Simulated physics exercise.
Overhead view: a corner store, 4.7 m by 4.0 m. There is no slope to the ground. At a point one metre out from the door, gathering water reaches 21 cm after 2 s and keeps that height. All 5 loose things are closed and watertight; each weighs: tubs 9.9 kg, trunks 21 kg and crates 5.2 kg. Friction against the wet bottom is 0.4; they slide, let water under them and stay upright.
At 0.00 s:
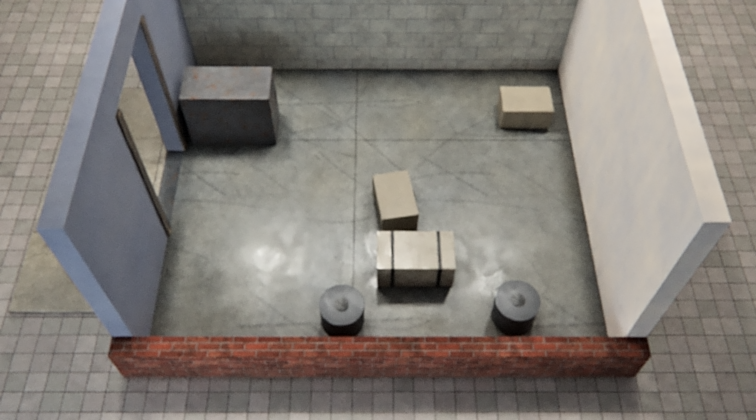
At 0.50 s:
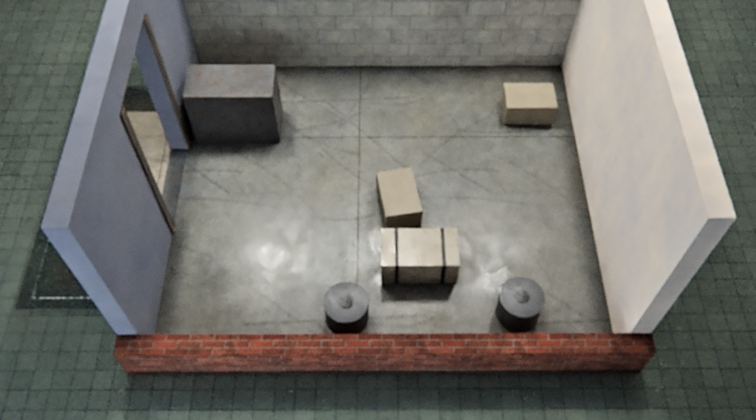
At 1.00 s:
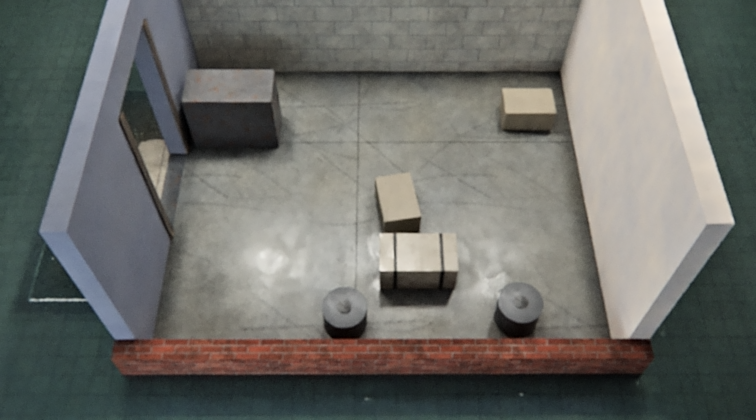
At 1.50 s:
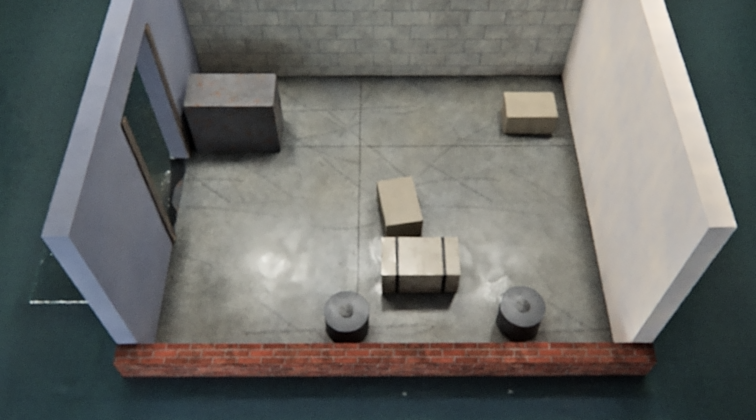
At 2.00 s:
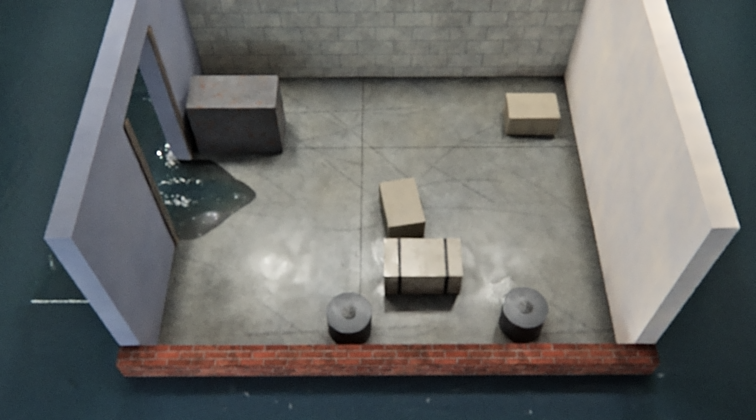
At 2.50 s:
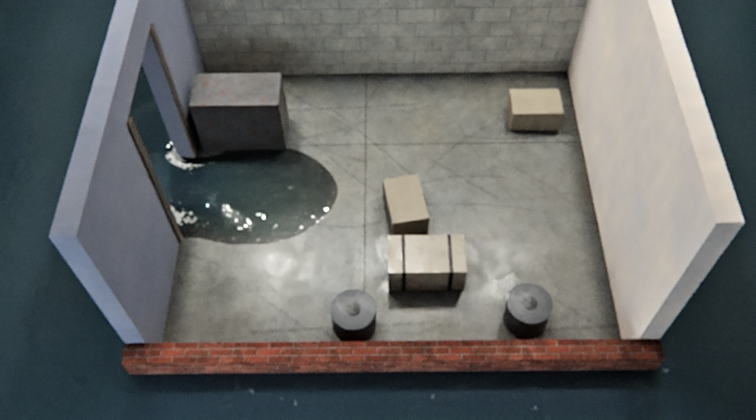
Dark water spread over the ground outside the walled room, then slid in through the doorway on the left and widened across the grey floor, while the boxes and two round tubs stayed put.
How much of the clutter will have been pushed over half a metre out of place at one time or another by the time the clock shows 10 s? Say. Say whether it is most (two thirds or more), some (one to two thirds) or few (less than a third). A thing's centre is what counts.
Most.
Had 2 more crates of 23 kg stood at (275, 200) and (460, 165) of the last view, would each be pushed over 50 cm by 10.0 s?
The first: Farther. The second: Not as far.
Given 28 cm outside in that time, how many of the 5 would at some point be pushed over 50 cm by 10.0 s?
It would come to 5 of them.
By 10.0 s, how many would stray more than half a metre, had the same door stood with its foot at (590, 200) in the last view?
Count: 2.
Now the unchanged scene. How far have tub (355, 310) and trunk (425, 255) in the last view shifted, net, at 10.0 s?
30 cm, 60 cm.
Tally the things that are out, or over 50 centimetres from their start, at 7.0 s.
At that time I count 1.
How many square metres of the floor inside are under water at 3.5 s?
My estimate is roughly 7.0 m2.
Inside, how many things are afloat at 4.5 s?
Of them, 0.
After 3.5 s 0 of 5 are over 50 cm from their spots; 0 afloat.
After 4.5 s 1 of 5 are over 50 cm from their spots; 0 afloat.
After 7.0 s 1 of 5 are over 50 cm from their spots; 3 afloat.
After 10.0 s 4 of 5 are over 50 cm from their spots, and 4 have been at some point; 5 afloat.
